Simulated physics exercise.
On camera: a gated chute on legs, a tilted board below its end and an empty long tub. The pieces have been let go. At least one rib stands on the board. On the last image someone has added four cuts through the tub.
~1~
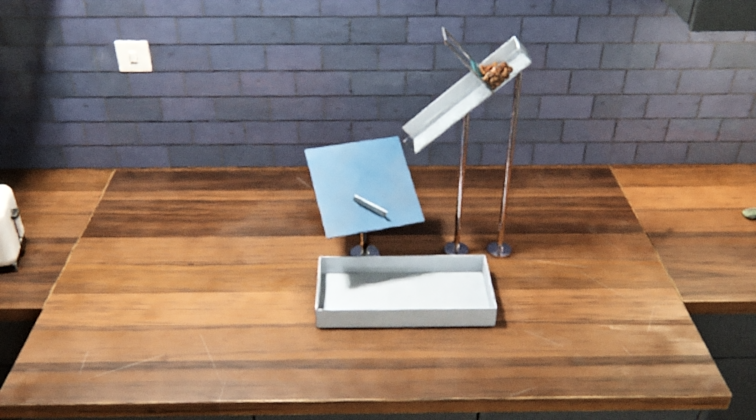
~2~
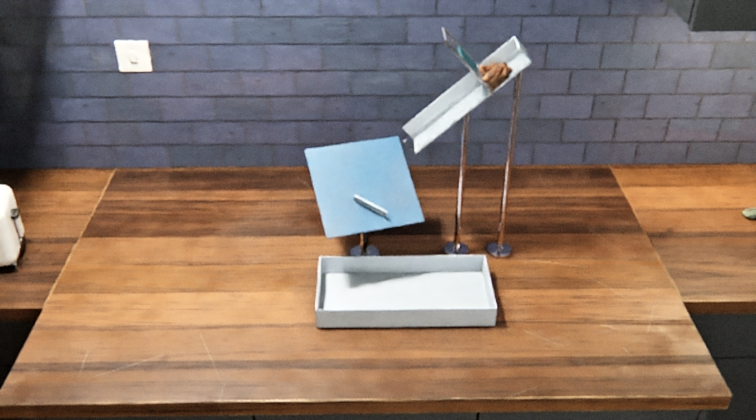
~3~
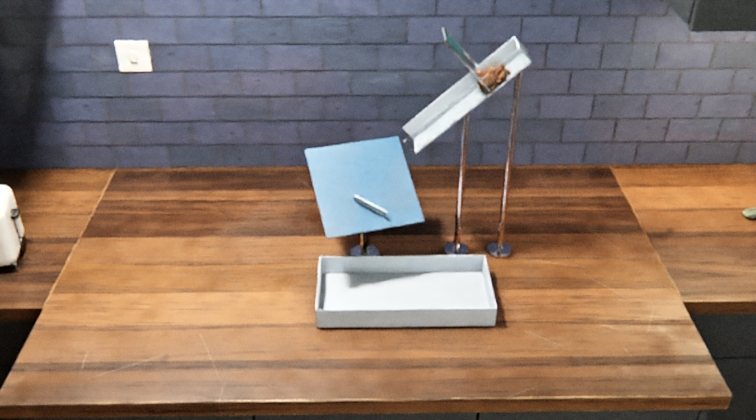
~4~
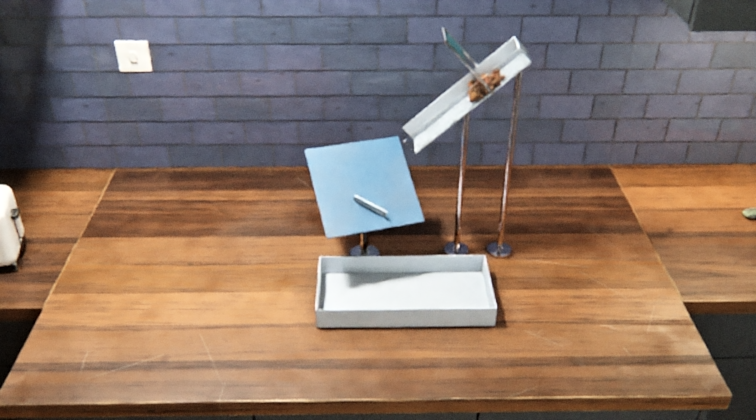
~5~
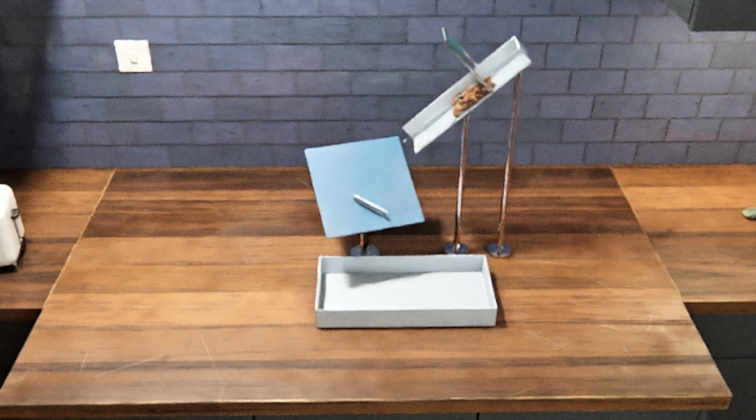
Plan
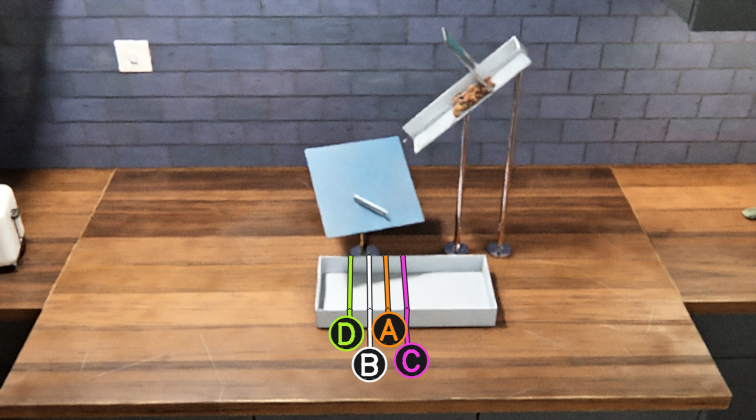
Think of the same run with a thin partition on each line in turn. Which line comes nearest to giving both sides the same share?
C works best here.
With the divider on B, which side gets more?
Right.
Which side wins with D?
More lands on the right.
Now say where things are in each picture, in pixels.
In the first frame, load behind the gate at (495, 73), bits of dog kibble; lip of the chute at (415, 146), sloping fairly steeply.
In the second frame, middle of the board at (364, 185), tilted fairly steeply; middle of its low edge at (377, 229); of its high edge at (352, 143).
In the third frame, front corners of the tub at (316, 310) and (496, 308), empty; front of the load at (483, 87).
In the fourth frame, middle of the load at (484, 86); its front at (470, 93), about a quarter of the way to the lip; rib from (355, 195) to (387, 212).
In the fifth frame, middle of the load at (473, 95); its front at (454, 110), about half of the way to the lip.
On the marked copy, line A crosses the front rim at (388, 309); line B crosses the front rim at (369, 309); line C crosses the front rim at (406, 309); line D crosses the front rim at (349, 309).
With A, of what is caught, about a third on the left of the divider, about two thirds on the right.
With B, of what is caught, about a quarter on the left of the divider, about two thirds on the right.
With C, of what is caught, about half on the left of the divider, about half on the right.
With D, of what is caught, about a quarter on the left of the divider, most on the right.
